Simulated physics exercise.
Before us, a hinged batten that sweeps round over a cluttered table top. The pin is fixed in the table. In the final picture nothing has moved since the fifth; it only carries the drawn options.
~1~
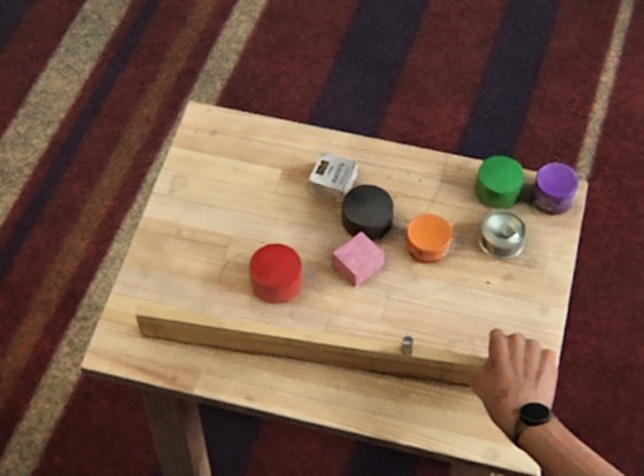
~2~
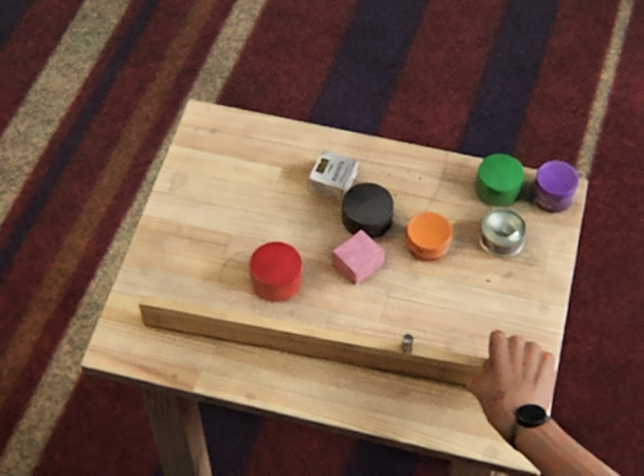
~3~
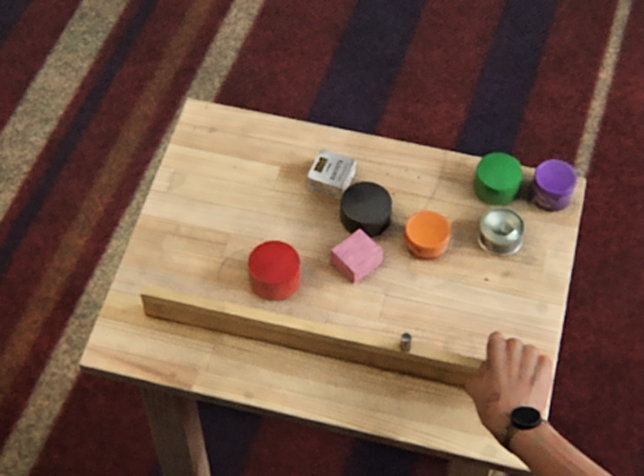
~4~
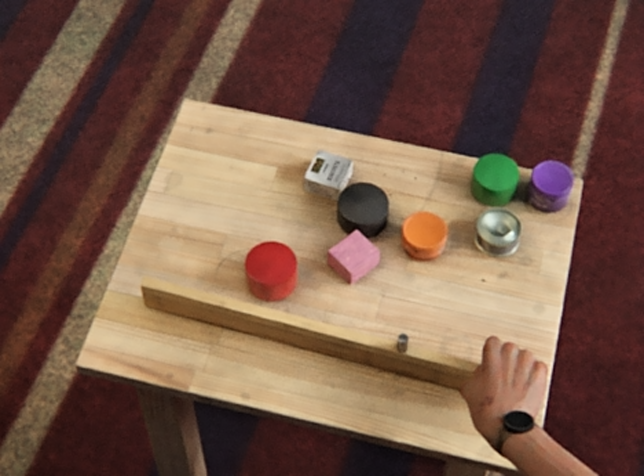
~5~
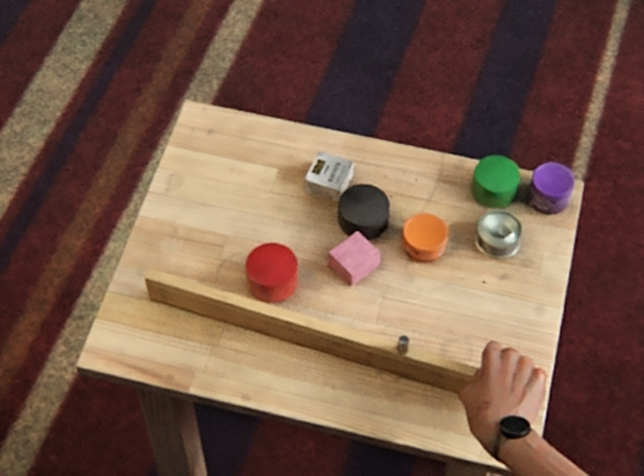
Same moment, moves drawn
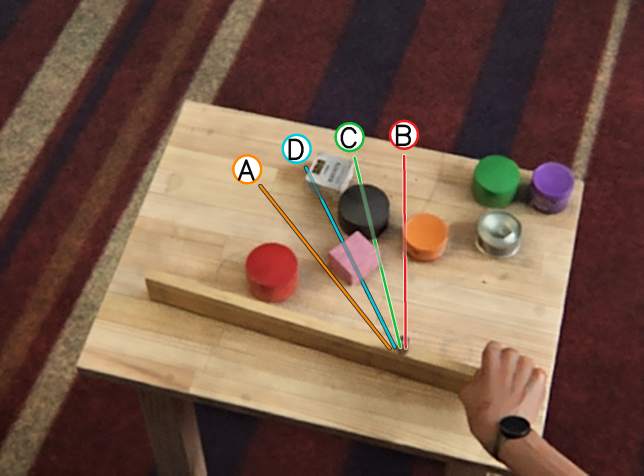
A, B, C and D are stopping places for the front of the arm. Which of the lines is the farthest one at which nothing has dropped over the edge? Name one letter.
Nothing falls up to B.
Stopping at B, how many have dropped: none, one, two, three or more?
The count is none.
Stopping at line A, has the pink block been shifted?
By then, no.
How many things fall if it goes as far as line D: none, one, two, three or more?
By then, none.
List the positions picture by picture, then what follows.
In the first frame, purple tub (555, 190); arm (265, 329); white packet (333, 177).
In the second frame, arm (266, 322); grey tin (503, 233).
In the third frame, arm (266, 317); pink block (357, 257).
In the fourth frame, arm (265, 312); black tin (363, 210).
In the fifth frame, arm (267, 309); white packet (329, 176); red pot (272, 272); grey tin (499, 234).
On the marked copy, A at (322, 264); B at (405, 247); C at (376, 248); D at (348, 253).
Following B. Soon after the start, arm (303, 262); red pot (302, 238); purple tub (551, 189).
Later, arm (357, 235); white packet (347, 166); black tin (416, 193).
In the end, arm (402, 230); green pot (520, 172); purple tub (559, 190); nothing has fallen.
As for the rest, A is safe but short; C is safe but short; D is safe but short.
